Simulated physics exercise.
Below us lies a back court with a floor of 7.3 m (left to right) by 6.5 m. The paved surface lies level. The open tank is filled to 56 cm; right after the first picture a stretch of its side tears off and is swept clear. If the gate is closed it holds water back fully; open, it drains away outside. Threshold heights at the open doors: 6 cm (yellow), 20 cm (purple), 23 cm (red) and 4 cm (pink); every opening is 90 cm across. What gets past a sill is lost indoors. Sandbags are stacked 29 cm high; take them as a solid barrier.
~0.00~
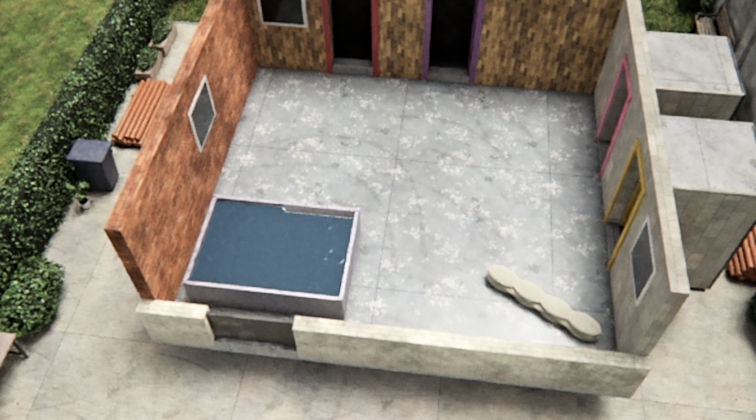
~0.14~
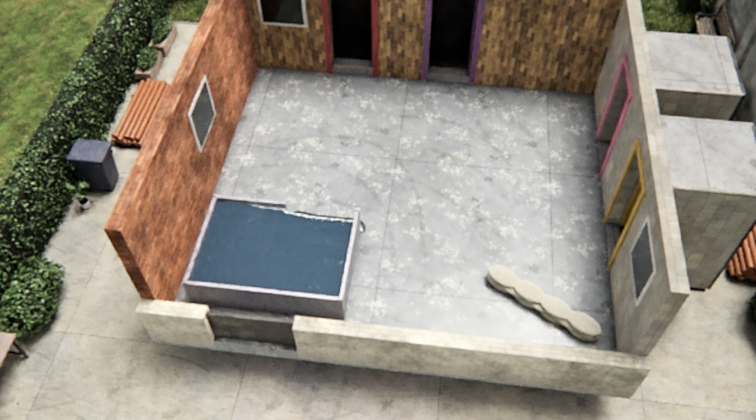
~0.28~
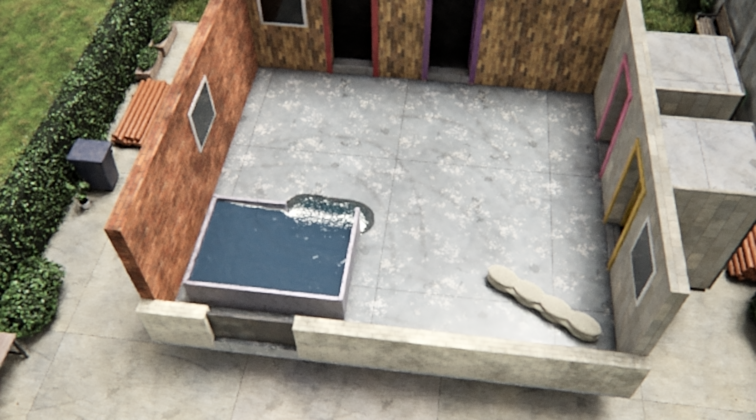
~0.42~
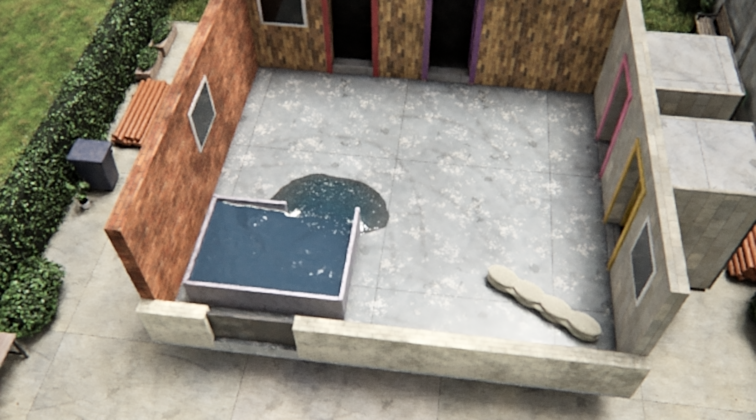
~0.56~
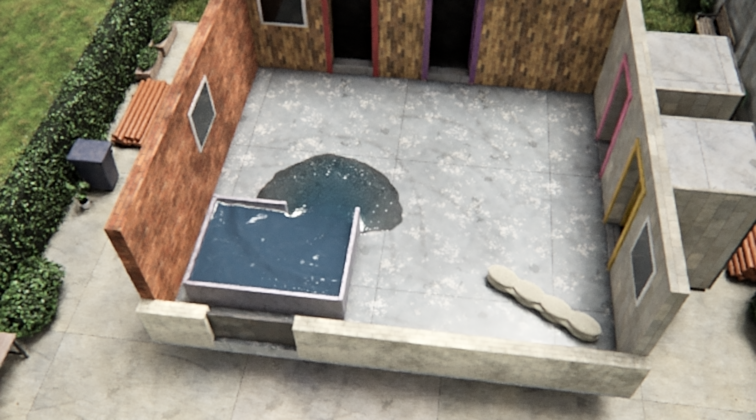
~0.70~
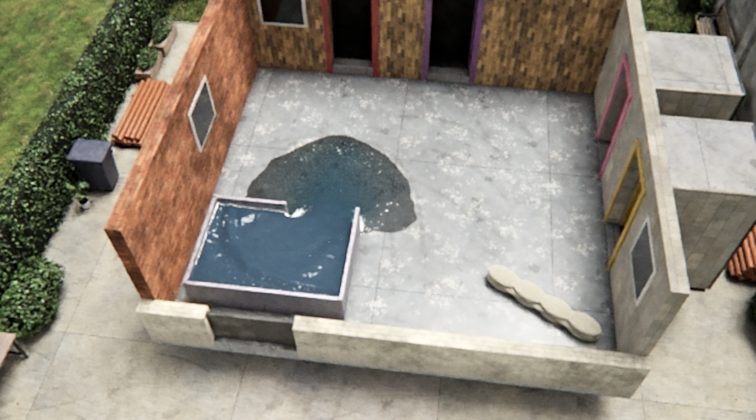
In this clip, a rectangular tank of dark water stands whole in a walled paved court, then its far side opens near the right corner and water pours out, spreading across the grey floor in a widening, rounded dark pool.
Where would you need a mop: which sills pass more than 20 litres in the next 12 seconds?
Within that time: At the yellow door it does not reach the limit; at the purple door it stays under the limit; at the red door it does not reach the limit; at the pink door it goes over the limit.
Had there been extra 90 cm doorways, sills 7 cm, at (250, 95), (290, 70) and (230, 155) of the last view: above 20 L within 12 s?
In turn: Past it, past it, not over.
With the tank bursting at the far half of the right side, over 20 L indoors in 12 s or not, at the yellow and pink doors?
Against that limit: Yellow past it, pink above.
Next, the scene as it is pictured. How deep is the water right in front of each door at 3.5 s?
In cm: Yellow 0, purple 15, red 16, pink 0.
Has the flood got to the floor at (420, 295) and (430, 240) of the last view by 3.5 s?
In that order: Still dry, still dry.
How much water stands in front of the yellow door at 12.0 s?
About 7.0 cm.
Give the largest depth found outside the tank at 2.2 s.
Up to some 26 cm.
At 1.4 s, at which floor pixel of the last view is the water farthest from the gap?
At about (379, 76).
After 1.4 s water covers 25 % of the floor and is deepest (32 cm) near (341, 225); yellow door not reached, purple door not reached, red door 2 cm at the sill, 0 L in, pink door not reached.
After 2.2 s water covers 40 % of the floor and is deepest (26 cm) near (341, 225); yellow door not reached, purple door 14 cm at the sill, 0 L in, red door 21 cm at the sill, 0 L in, pink door not reached.
After 3.5 s water covers 55 % of the floor and is deepest (22 cm) near (259, 67); yellow door not reached, purple door 15 cm at the sill, 0 L in, red door 16 cm at the sill, 0 L in, pink door not reached.
After 7.0 s water covers 70 % of the floor and is deepest (12 cm) near (293, 220); yellow door 4 cm at the sill, 0 L in, purple door 8 cm at the sill, 0 L in, red door 9 cm at the sill, 0 L in, pink door 8 cm at the sill, 23 L in.
After 12.0 s water covers 95 % of the floor and is deepest (10 cm) near (584, 320); yellow door 7 cm at the sill, 0 L in, purple door 5 cm at the sill, 0 L in, red door 5 cm at the sill, 0 L in, pink door 8 cm at the sill, 67 L in.
